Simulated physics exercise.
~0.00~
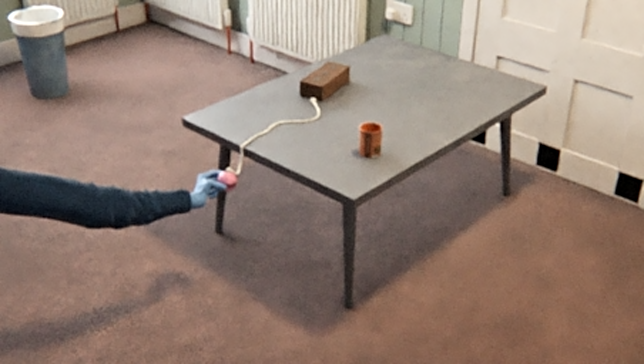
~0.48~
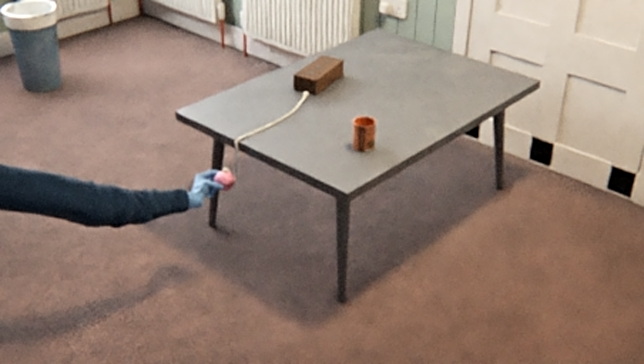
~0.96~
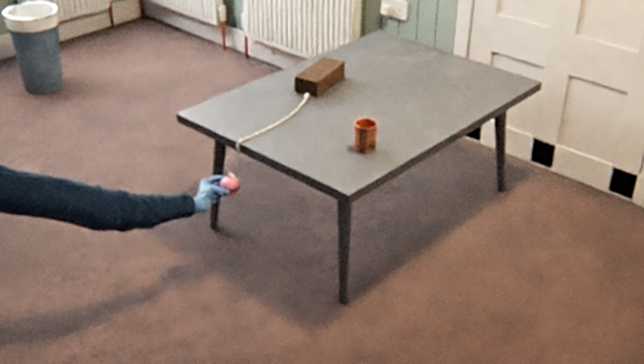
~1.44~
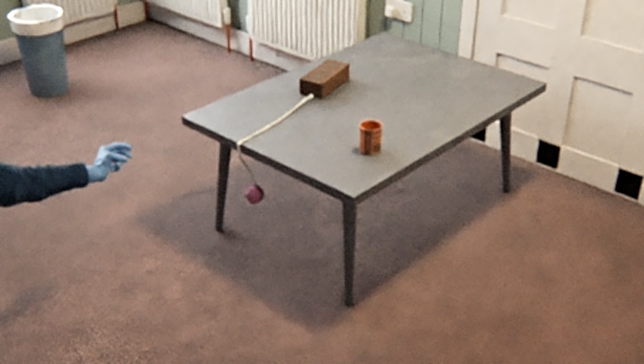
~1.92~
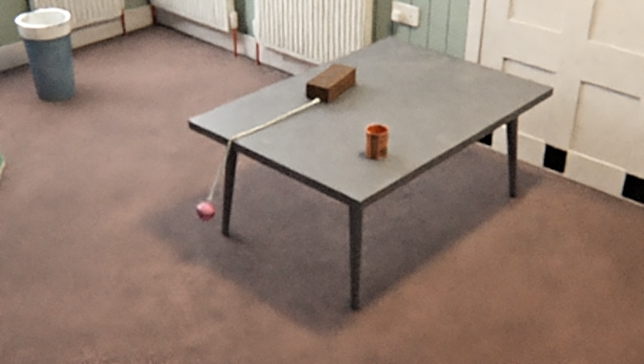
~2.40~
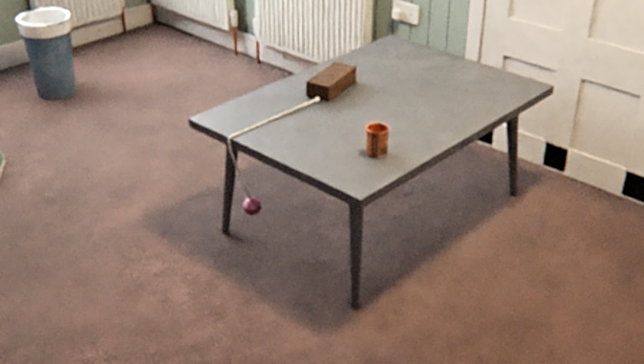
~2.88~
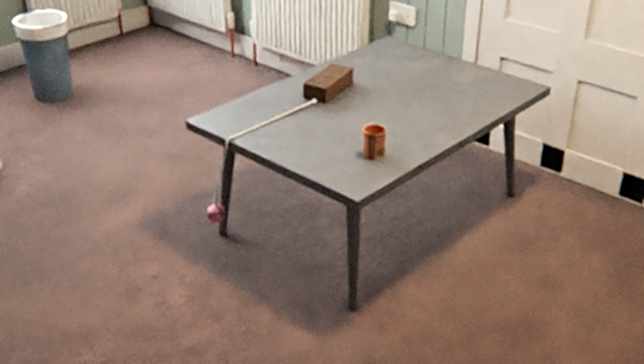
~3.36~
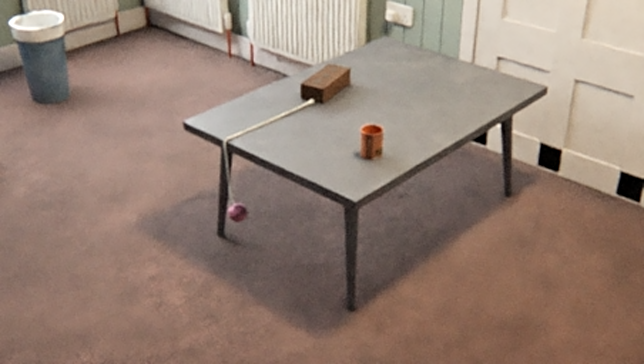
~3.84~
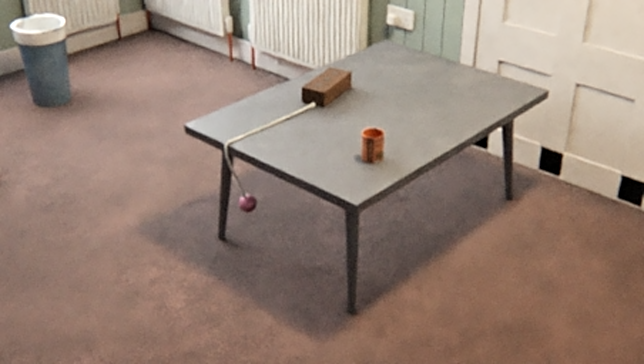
A gray table stands on a brownish carpet, seen from above at an angle, with a brown brick near its far edge and an orange cup toward the right. A pale cord runs from the brick over the table's left edge to a pink ball, held by a blue-gloved hand reaching in from the left. The hand lets go and draws back out of view. The ball drops below the tabletop and swings left and right beside the table leg. It ends dangling on the cord, while the brick and the cup stay in place.
